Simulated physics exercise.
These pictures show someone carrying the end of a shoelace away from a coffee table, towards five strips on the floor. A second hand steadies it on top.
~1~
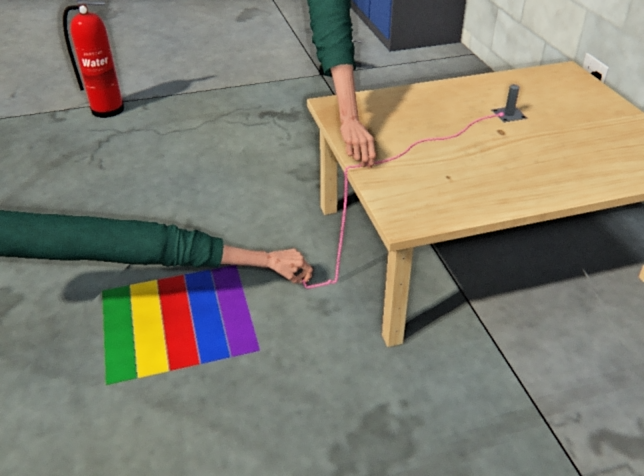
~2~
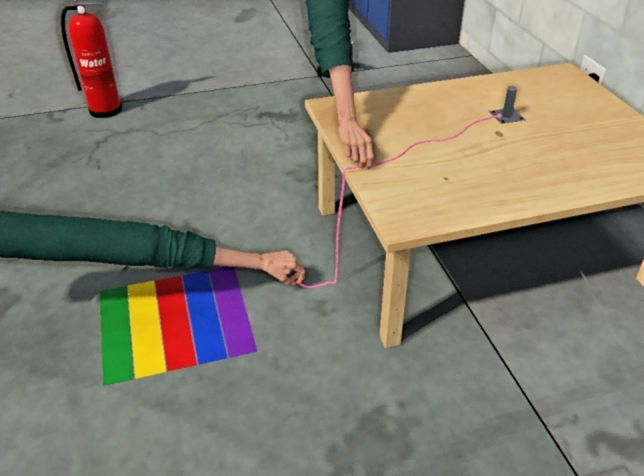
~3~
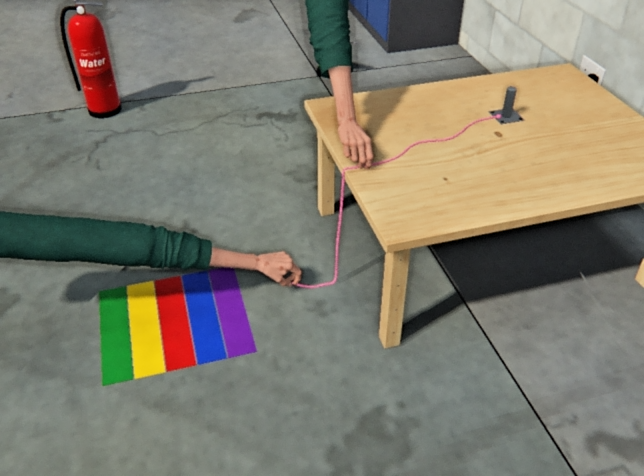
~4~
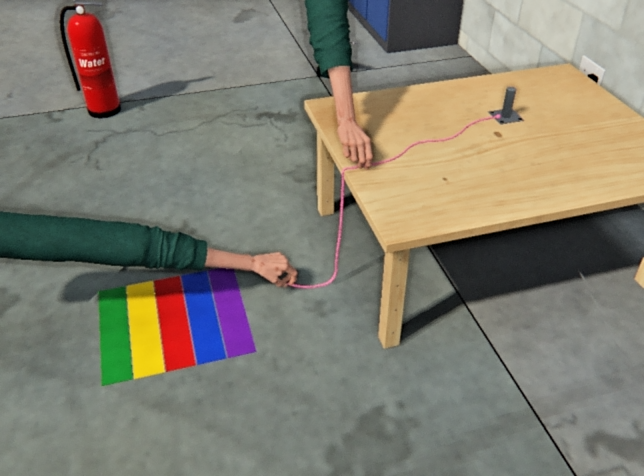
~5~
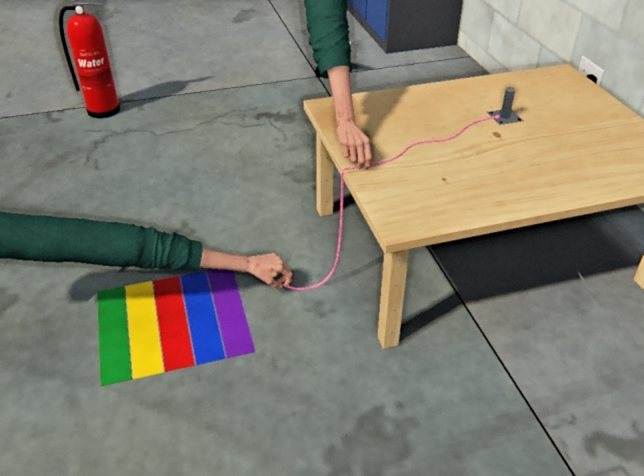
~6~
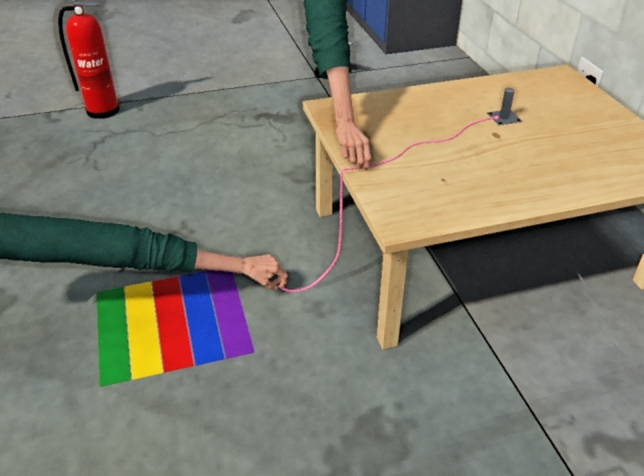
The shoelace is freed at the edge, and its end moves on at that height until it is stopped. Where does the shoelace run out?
Over blue.
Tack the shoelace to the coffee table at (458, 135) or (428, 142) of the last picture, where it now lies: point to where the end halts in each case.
About (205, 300) and (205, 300).
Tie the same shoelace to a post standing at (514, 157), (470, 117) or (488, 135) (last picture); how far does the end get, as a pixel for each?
The places are (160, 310), (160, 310) and (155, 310).
A little later, end near (257, 290); short of the strips.
Next, end near (220, 298); over purple.
When it is tight, end near (200, 302); over blue. The end stops over the blue strip.
